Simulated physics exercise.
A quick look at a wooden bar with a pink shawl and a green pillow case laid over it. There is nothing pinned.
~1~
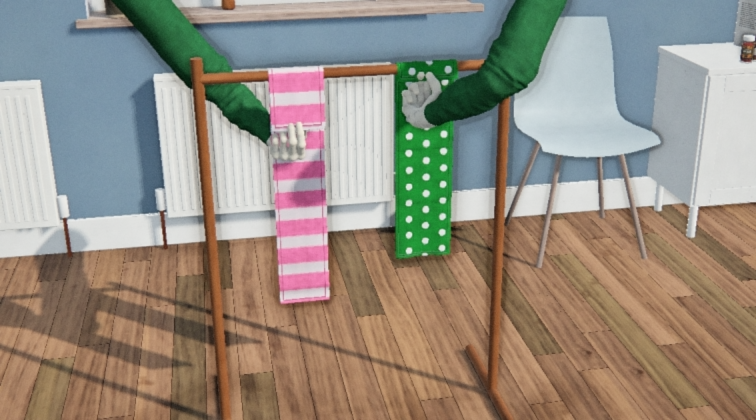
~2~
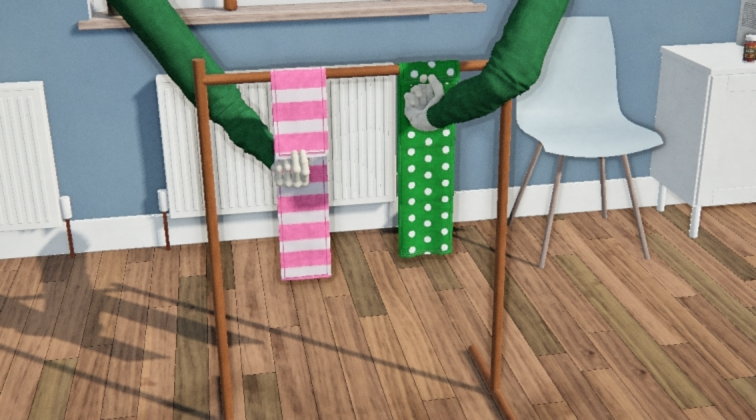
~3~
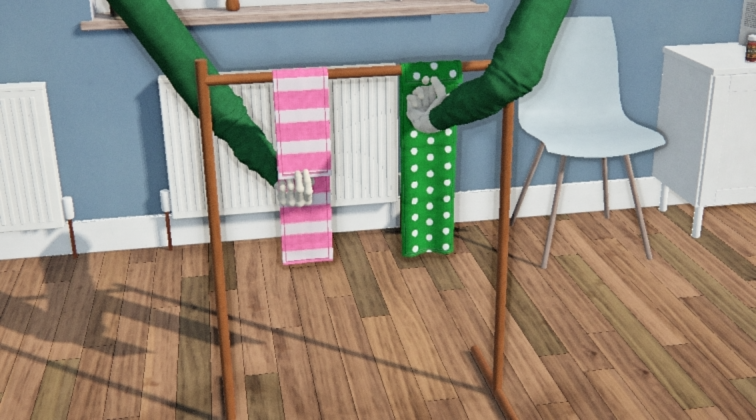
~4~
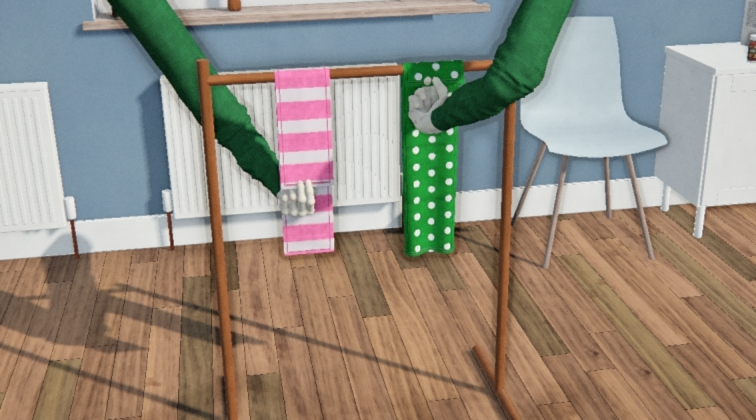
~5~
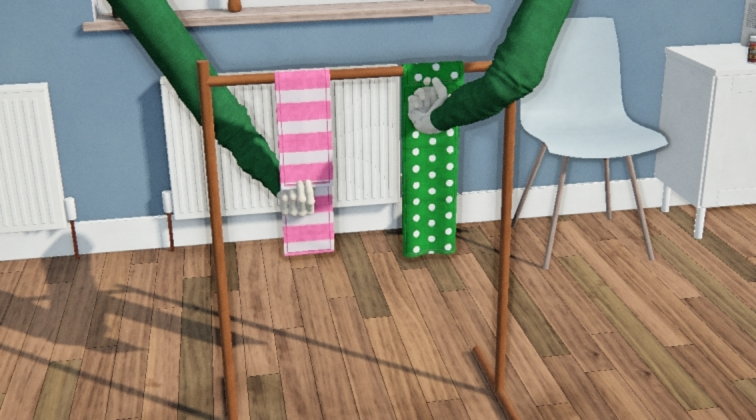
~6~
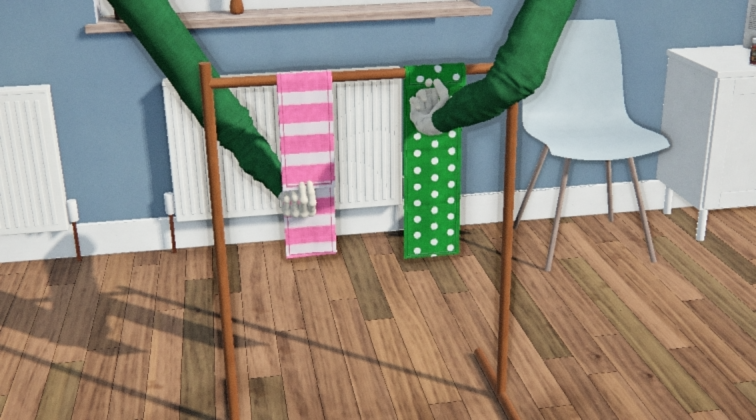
In the video, two green-sleeved arms reach to cloths draped over a wooden bar; the left hand draws the pink striped cloth's front downward as its back rises, then nearly stills, while the green dotted cloth barely shifts.
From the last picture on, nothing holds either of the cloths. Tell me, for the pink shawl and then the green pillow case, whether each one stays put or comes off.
The pink shawl most likely stays up. The green pillow case most likely comes down.
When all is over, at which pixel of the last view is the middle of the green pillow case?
Look at (429, 398) - that's where its middle is.
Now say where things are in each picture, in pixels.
In the first picture, shawl front hem (312, 124), back hem (317, 296); pillow case front hem (413, 76), back hem (410, 253).
In the second picture, shawl front hem (315, 152); pillow case front hem (416, 79).
In the third picture, shawl front hem (318, 172); pillow case front hem (418, 81).
In the fourth picture, shawl front hem (320, 182); pillow case front hem (420, 81).
In the fifth picture, shawl front hem (320, 182); pillow case front hem (419, 82).
In the sixth picture, shawl front hem (322, 183), back hem (324, 251), front over half the back; pillow case front hem (421, 83), back hem (418, 253), front far shorter than the back.
Then, 0.48 s past the final frame, shawl unmoved; pillow case clear of the rail and dropping near (430, 350).
Then, 0.80 s past the final frame, shawl unmoved; pillow case in a heap on the floor near (429, 398).
When it is over, shawl unmoved; pillow case in a heap on the floor near (429, 398). The pink shawl hangs there and the green pillow case is pulled off by its long side.
